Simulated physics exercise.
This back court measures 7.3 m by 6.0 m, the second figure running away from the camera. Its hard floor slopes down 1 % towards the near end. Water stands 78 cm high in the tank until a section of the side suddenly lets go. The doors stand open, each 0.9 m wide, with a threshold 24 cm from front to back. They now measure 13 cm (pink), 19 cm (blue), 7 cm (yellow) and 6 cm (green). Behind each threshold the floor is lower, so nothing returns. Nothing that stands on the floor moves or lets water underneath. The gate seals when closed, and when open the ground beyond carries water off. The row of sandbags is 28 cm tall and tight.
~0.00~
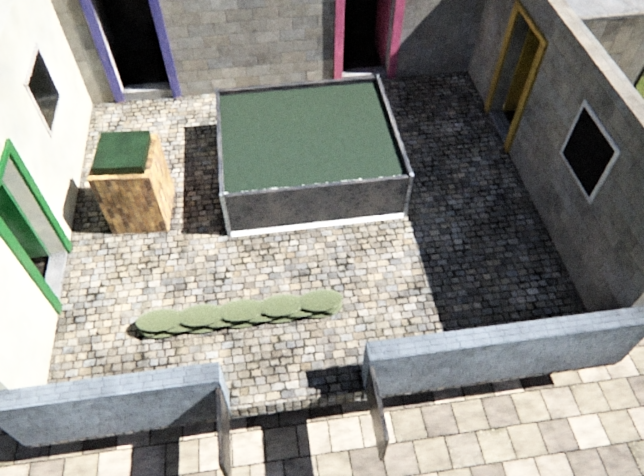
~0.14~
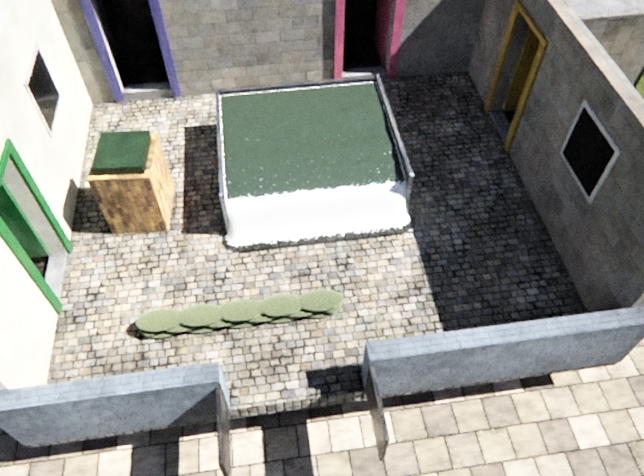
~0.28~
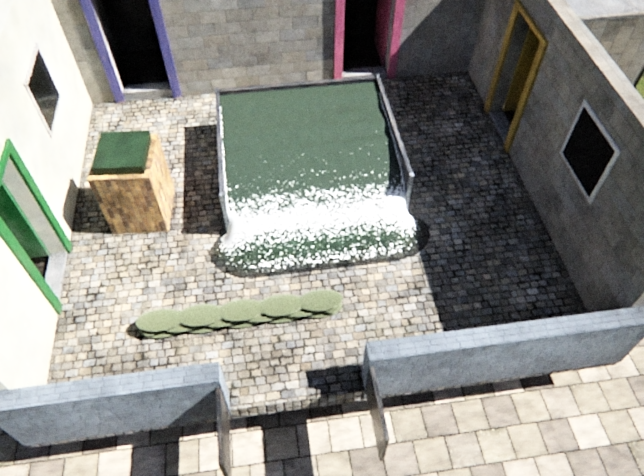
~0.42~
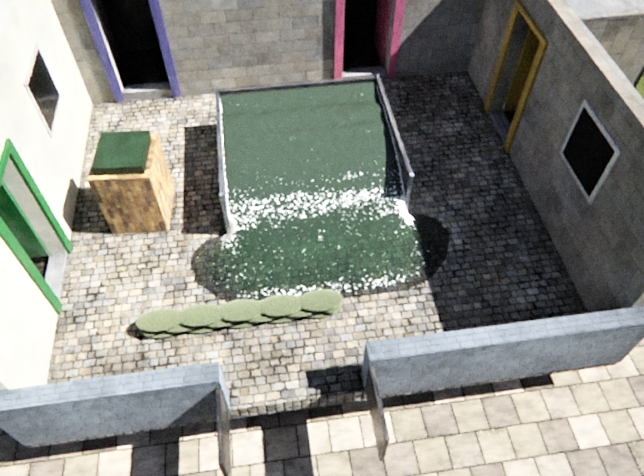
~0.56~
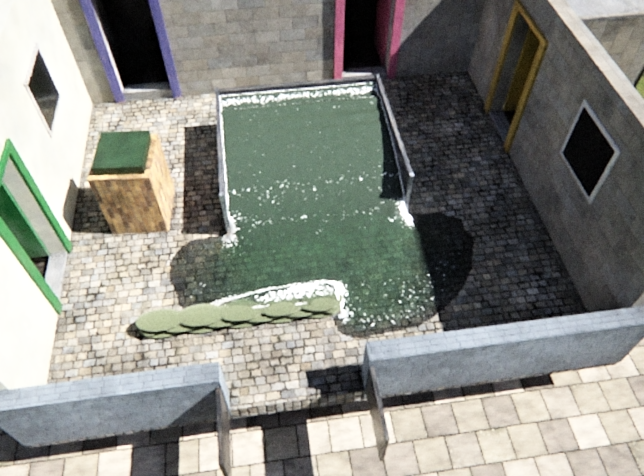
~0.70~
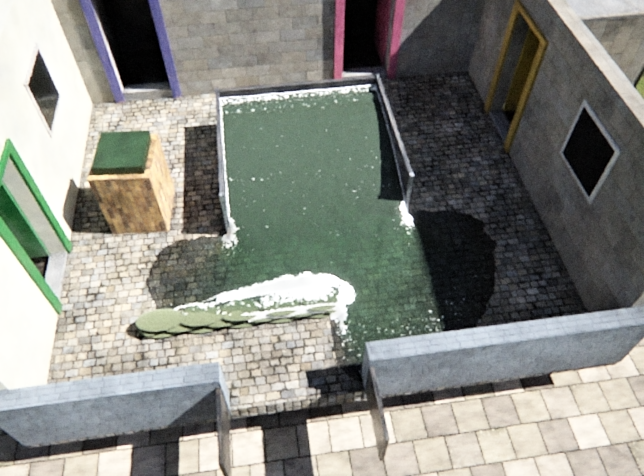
A stone-paved courtyard is seen from high above by a still camera. A grey-walled tank of dark green water stands between a green-topped wooden block on the left and a shaded right side, with a low green hedge in front and purple, pink, yellow and green doorways around. The tank's near side gives way, and water pours out in white foam, spreads across the paving, froths against the hedge and runs past its right end.
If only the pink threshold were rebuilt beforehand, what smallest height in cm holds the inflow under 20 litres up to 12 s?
It would have to be roughly 16 cm high.
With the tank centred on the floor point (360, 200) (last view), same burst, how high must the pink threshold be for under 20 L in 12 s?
About 11.0 cm.
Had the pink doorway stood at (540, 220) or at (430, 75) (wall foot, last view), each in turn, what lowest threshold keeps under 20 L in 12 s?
Roughly 13.5 and 19 cm.
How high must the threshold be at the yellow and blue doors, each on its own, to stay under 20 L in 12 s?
Roughly 9.5 cm at yellow and 8.0 cm at blue.
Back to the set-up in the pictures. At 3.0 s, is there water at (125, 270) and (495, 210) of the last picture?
In that order: Under water, wet.
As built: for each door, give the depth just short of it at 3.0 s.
Depths in cm: Pink 0, blue 0, yellow 0, green 24.
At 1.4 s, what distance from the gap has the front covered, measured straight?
About 4.2 m.
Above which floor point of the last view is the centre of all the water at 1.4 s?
Near (319, 221).
After 1.4 s water covers 35 % of the floor, deepest (55 cm) near (414, 366); it has not reached the pink door.
After 3.0 s water covers 60 % of the floor, deepest (51 cm) near (583, 343); it has not reached the pink door.
After 12.0 s water covers 95 % of the floor, deepest (17 cm) near (42, 416); 6 cm at the pink door, 43 litres in over its 13 cm threshold.
At the pink door as built, the water arrived by 4.1 s and peaked near 21 cm at 4.4 s.
Run again over the same 12 s with other heights there, 43 litres in over 13 cm, 14 litres over 17.5 cm. The limit of 20 litres is kept from about 16 cm up.
